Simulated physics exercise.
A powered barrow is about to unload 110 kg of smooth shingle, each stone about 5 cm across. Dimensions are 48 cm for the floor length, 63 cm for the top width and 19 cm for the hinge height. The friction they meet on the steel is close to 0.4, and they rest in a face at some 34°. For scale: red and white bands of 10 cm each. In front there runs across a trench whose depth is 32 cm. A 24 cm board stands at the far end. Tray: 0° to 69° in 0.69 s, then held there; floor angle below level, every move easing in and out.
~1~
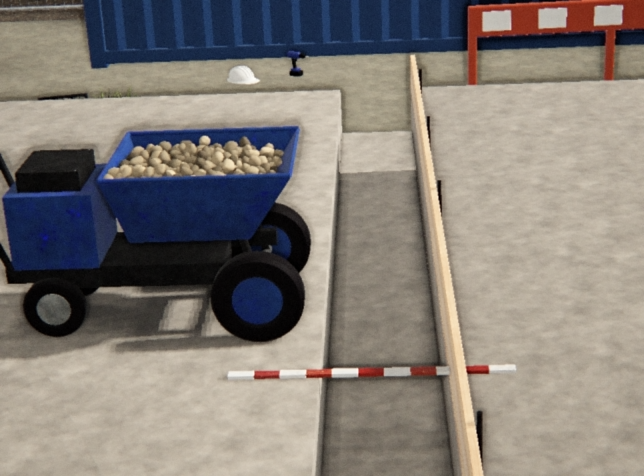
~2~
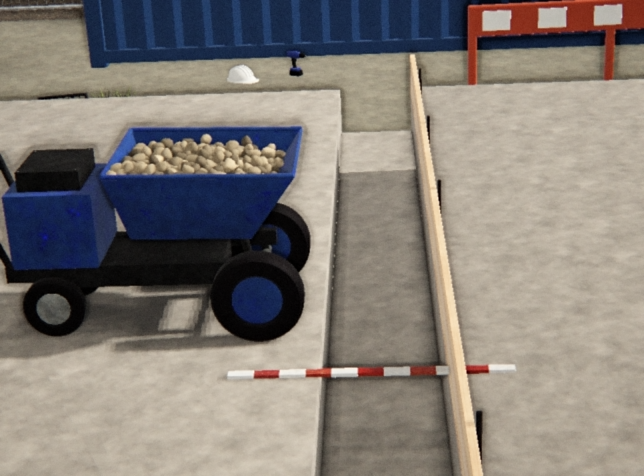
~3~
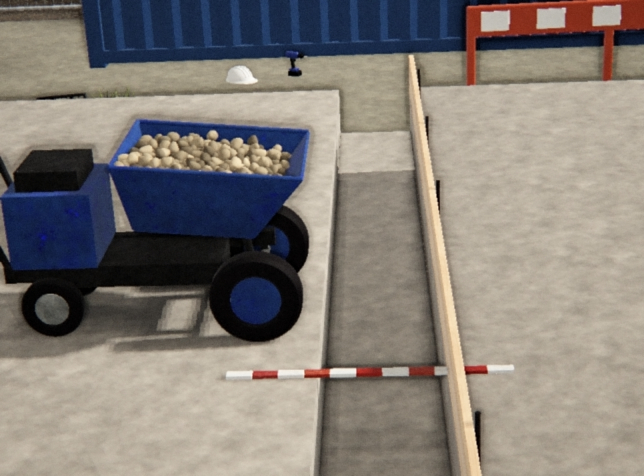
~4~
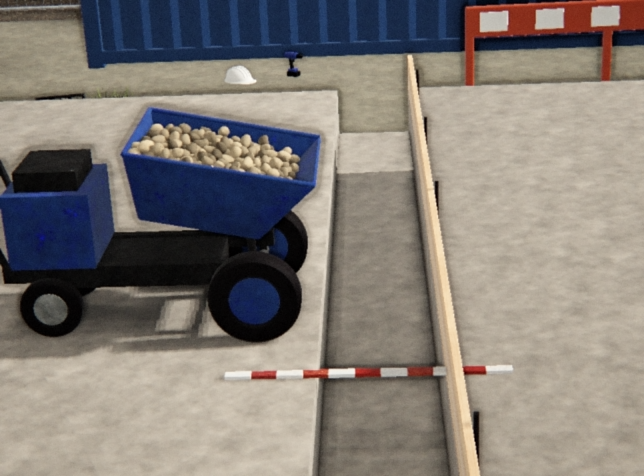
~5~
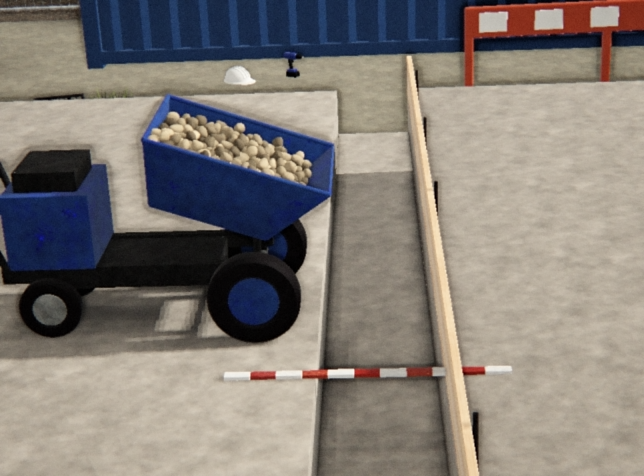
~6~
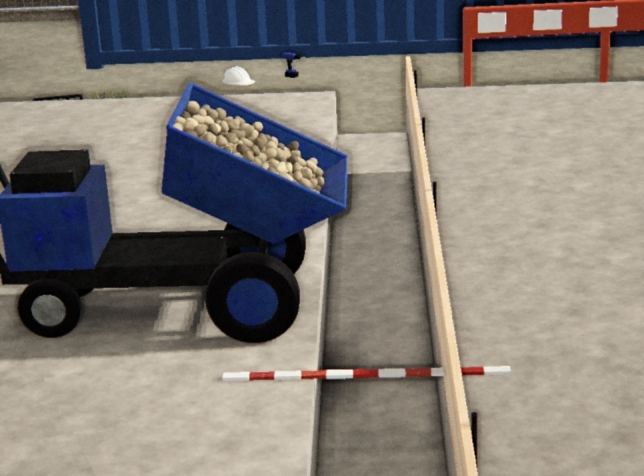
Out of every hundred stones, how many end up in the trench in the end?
Around 83 in every hundred.
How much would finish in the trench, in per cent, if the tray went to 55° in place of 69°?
Roughly 45%.
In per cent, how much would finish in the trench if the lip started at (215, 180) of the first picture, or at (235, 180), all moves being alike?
Near 100 then near 100 percent.
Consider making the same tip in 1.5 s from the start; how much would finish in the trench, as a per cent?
It would be near 95 percent.
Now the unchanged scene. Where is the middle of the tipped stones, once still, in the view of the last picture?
Resting centre: About (406, 359).
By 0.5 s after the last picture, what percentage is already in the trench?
25 per cent or so by then.
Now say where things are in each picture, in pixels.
In the first picture, lip at (290, 176), floor tilted 0°, highest stones at (195, 152).
In the second picture, the tray is at 1°, its lip at (294, 176); the top of the load is at (196, 150).
In the third picture, the tray is at 6°, its lip at (302, 180); the top of the load is at (171, 147).
In the fourth picture, the tray is at 12°, its lip at (314, 186); the top of the load is at (169, 137).
In the fifth picture, the tray is at 19°, its lip at (330, 195); the top of the load is at (178, 126).
In the sixth picture, lip at (345, 208), floor tilted 28°, highest stones at (194, 116).
Then, 0.2 s after the last picture the floor is at 59°, 100 % in the tray; the foremost stones are at (372, 234).
Then, 0.5 s after the last picture the floor is at 69°, 67 % in the tray, 27 % in the trench, 6 % past the trench; the foremost stones are at (467, 259).
Then, 0.8 s after the last picture the floor is at 69°, 24 % in the tray, 59 % in the trench, 17 % past the trench; the foremost stones are at (626, 309).
Then, 2.8 s after the last picture the floor is at 69°, 0 % in the tray, 83 % in the trench, 17 % past the trench; the foremost stones are past the picture's edge.
